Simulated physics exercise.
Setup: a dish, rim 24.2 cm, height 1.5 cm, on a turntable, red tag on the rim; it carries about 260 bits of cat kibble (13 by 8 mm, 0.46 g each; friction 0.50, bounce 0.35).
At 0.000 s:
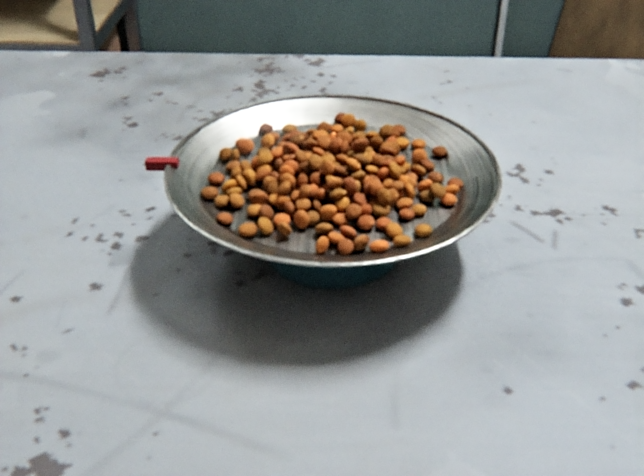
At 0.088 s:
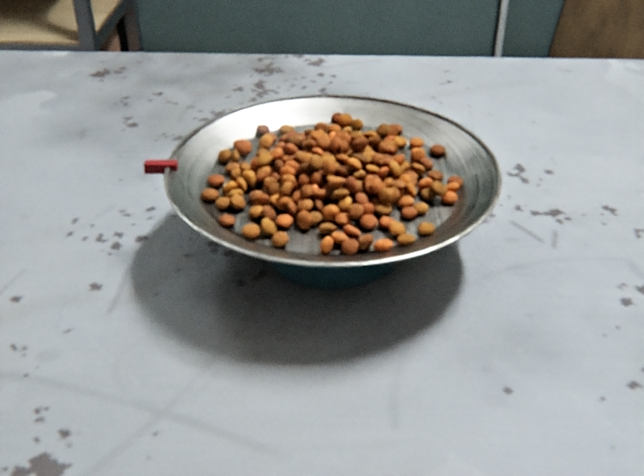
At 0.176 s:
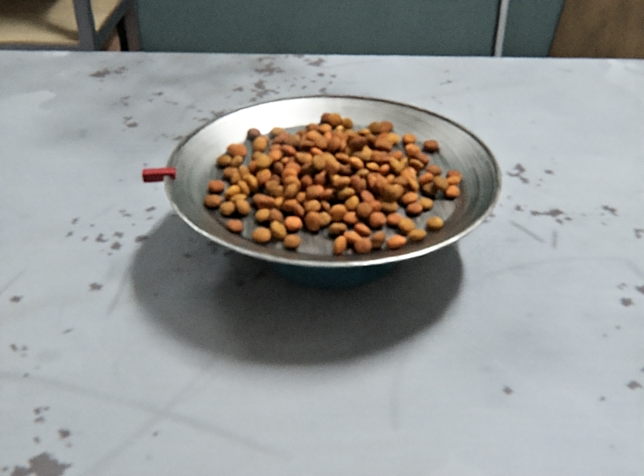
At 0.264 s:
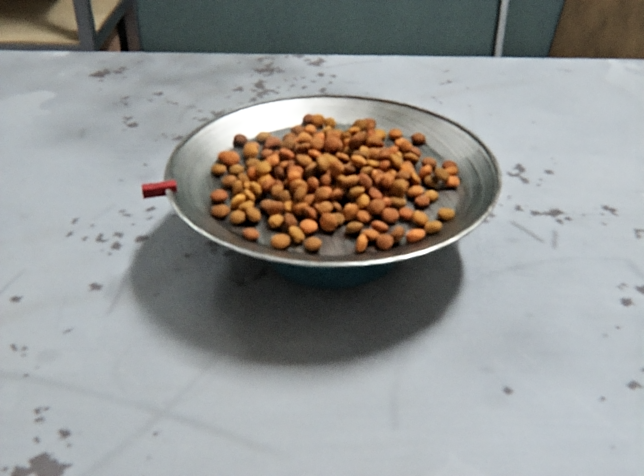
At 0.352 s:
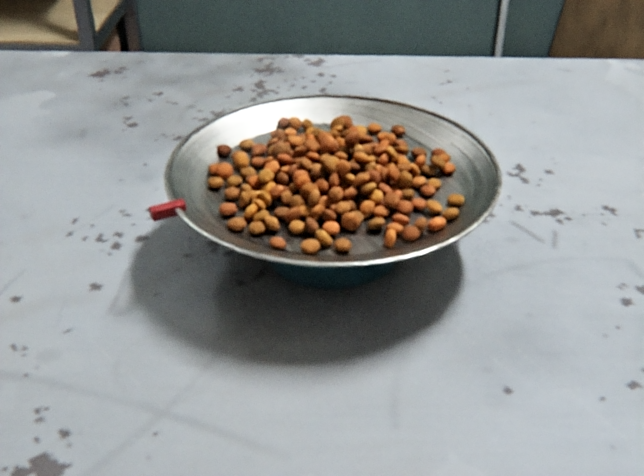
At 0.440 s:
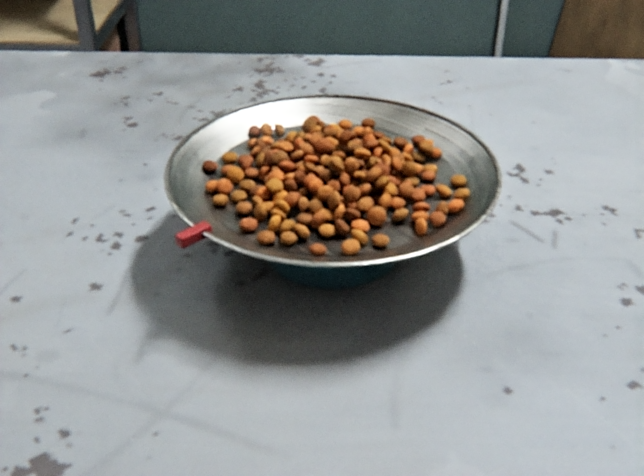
To begin with, a shallow metal dish heaped with brown cat kibble sits on a worn grey table, a red tag at the left of its rim. The dish starts turning slowly in place, then faster, carrying the kibble around as the tag swings toward the front left.
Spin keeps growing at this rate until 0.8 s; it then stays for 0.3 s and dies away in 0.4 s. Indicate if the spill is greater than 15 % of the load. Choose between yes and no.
I choose no.
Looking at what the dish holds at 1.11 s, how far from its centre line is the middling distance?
I'd say close to 5.0 cm.
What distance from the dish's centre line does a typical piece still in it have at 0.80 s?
Close to 5.0 cm, I'd say.
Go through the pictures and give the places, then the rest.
Dish at (332, 263); turned 0 degrees, tag at (162, 162); top of the load at (266, 128), in the first picture.
Dish at (332, 263); turned 2 degrees, tag at (161, 164); top of the load at (334, 129), in the second picture.
Dish at (332, 263); turned 7 degrees, tag at (159, 173); top of the load at (312, 128), in the third picture.
Dish at (332, 263); turned 17 degrees, tag at (159, 187); top of the load at (359, 126), in the fourth picture.
Dish at (332, 263); turned 29 degrees, tag at (168, 207); top of the load at (307, 125), in the fifth picture.
Dish at (332, 263); turned 46 degrees, tag at (193, 232); top of the load at (321, 127). It now spins about 0.6 times a second, in the sixth picture.
After 0.80 s, dish 100 %; middle of the pieces not yet landed near (333, 171).
After 1.11 s, dish 100 %; middle of the pieces not yet landed near (332, 172).
After 1.38 s, dish 100 %; middle of the pieces not yet landed near (333, 173).
After 1.65 s, dish 100 %; middle of the pieces not yet landed near (333, 173).
By 1.9 s all is still; dish 100 %.
